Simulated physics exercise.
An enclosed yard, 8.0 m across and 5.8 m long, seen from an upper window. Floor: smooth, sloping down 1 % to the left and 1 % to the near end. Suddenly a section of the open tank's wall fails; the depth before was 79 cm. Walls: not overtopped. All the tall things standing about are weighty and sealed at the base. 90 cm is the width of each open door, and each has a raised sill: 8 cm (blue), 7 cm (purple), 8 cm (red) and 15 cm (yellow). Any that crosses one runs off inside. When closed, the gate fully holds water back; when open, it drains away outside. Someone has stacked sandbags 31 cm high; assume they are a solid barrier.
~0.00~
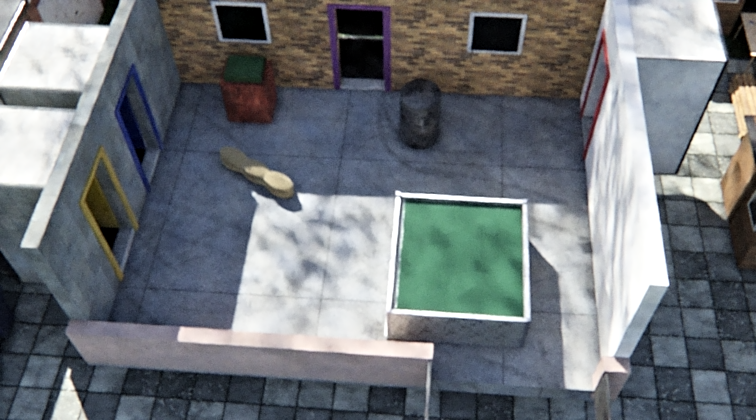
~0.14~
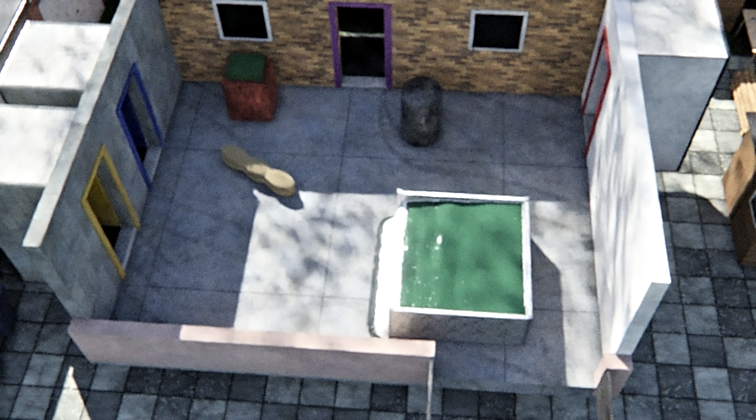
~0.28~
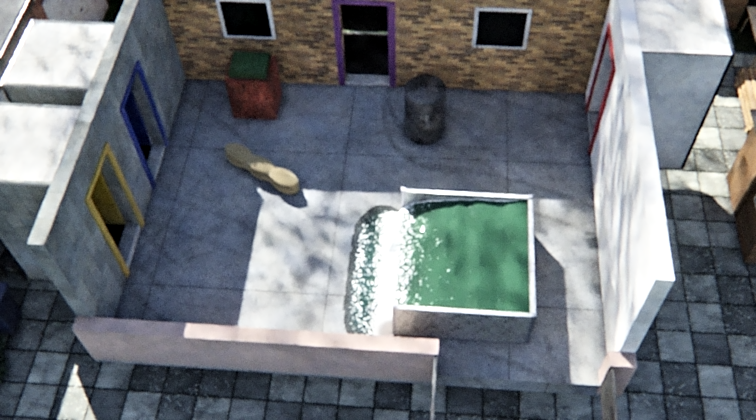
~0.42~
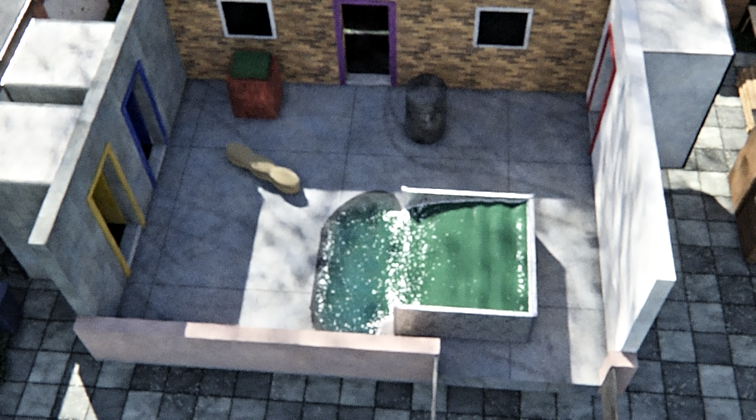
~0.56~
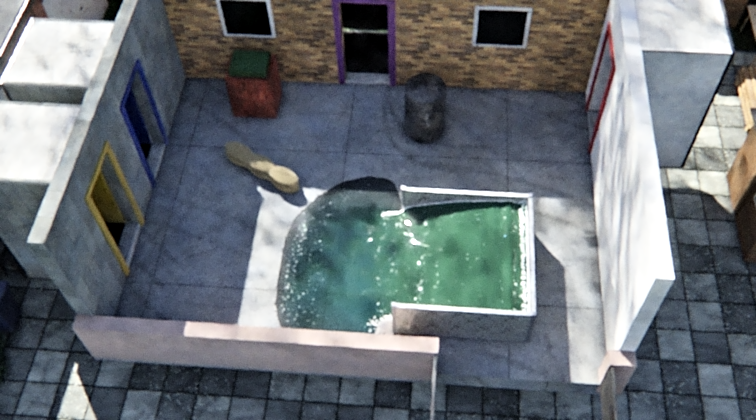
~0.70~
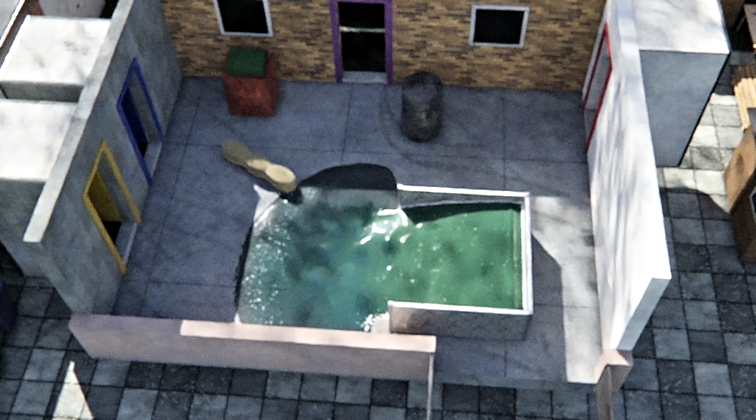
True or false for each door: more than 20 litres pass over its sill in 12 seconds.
Per door: The blue door: True; the purple door: False; the red door: False; the yellow door: True.
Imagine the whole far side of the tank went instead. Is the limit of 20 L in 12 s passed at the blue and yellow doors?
So blue ends up past the limit and yellow ends up short of it.
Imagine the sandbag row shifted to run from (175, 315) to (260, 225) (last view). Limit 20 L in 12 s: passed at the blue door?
Result at blue: Limit broken.
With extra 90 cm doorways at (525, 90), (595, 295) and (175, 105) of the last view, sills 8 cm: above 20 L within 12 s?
Note, doorways in listed order: Stays short, stays short, goes beyond.
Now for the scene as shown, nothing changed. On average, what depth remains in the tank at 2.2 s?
Roughly 22 centimetres.
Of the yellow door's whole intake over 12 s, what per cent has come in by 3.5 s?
Estimate: Around 80 per cent.
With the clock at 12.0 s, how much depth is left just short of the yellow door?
I'd put it at around 12.5 cm deep.
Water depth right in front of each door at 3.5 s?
Centimetres: Blue 20 / purple 2 / red 0 / yellow 30.
After 1.4 s water covers 40 % of the floor and is deepest (33 cm) near (122, 279); blue door not reached, purple door not reached, red door not reached, yellow door 22 cm at the sill, 7 L in.
After 2.2 s water covers 50 % of the floor and is deepest (56 cm) near (108, 327); blue door 20 cm at the sill, 13 L in, purple door not reached, red door not reached, yellow door 39 cm at the sill, 113 L in.
After 3.5 s water covers 55 % of the floor and is deepest (34 cm) near (105, 337); blue door 20 cm at the sill, 87 L in, purple door 2 cm at the sill, 0 L in, red door not reached, yellow door 30 cm at the sill, 270 L in.
After 7.0 s water covers 70 % of the floor and is deepest (21 cm) near (171, 119); blue door 17 cm at the sill, 159 L in, purple door 2 cm at the sill, 0 L in, red door not reached, yellow door 13 cm at the sill, 333 L in.
After 12.0 s water covers 95 % of the floor and is deepest (14 cm) near (105, 337); blue door 8 cm at the sill, 228 L in, purple door 4 cm at the sill, 1 L in, red door 6 cm at the sill, 0 L in, yellow door 12 cm at the sill, 333 L in.
